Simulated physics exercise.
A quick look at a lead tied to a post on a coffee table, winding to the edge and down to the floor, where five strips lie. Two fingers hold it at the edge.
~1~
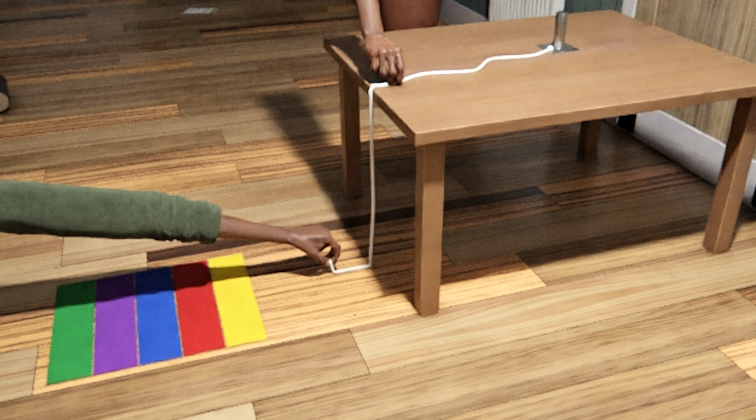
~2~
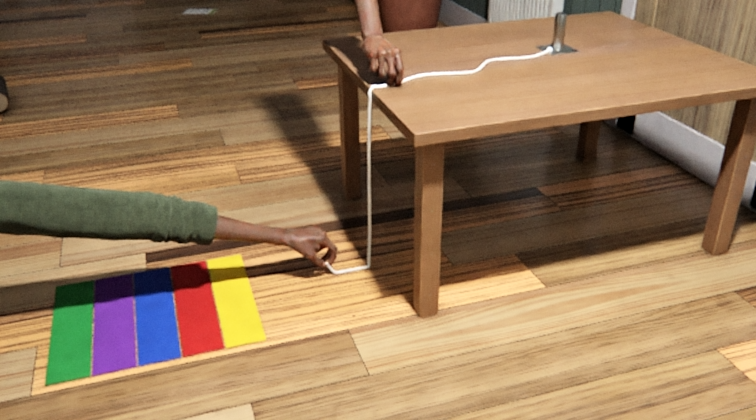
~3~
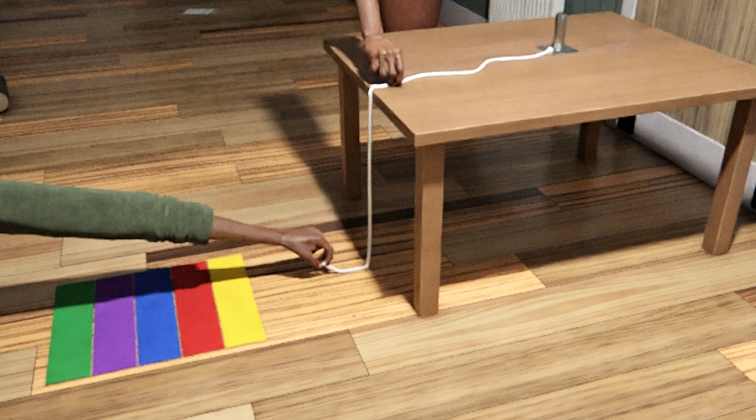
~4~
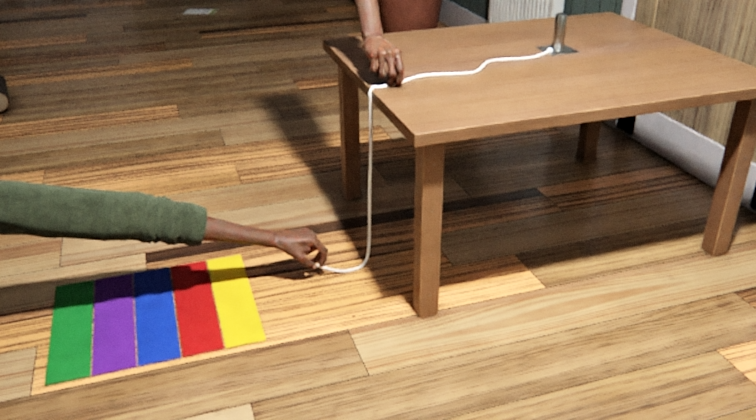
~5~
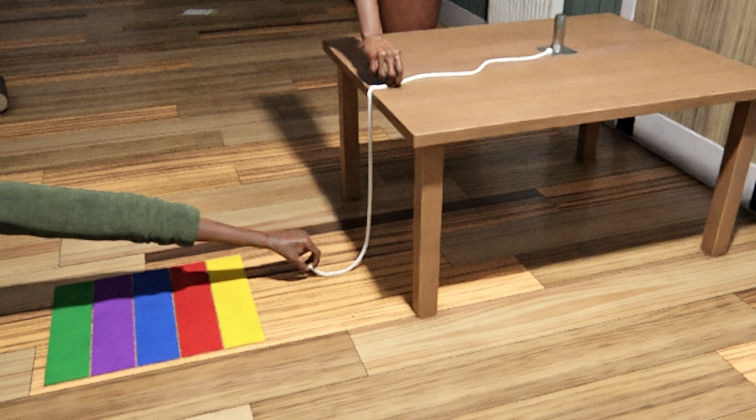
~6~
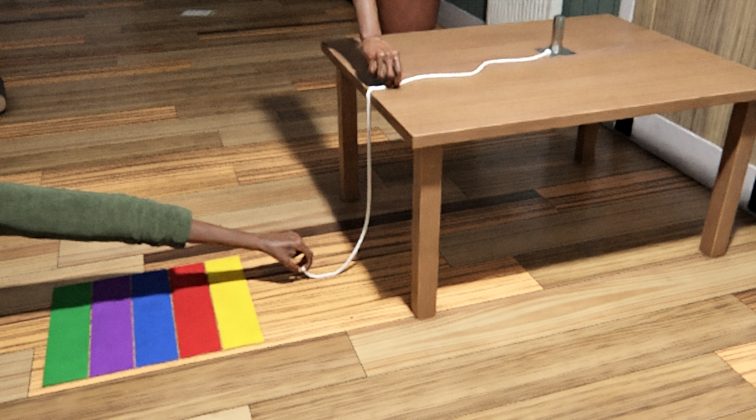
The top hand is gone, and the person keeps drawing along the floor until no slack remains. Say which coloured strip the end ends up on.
It ends up on the red strip.
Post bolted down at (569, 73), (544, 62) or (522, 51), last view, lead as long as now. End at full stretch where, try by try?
Try by try, about (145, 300), (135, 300) and (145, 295).
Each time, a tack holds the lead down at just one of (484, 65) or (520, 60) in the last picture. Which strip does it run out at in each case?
Strip by try: Red / red.
Soon after, end near (249, 278); short of the strips.
Then, end near (210, 286); over red.
At full stretch, end near (187, 290); over red. It gets as far as the red strip.
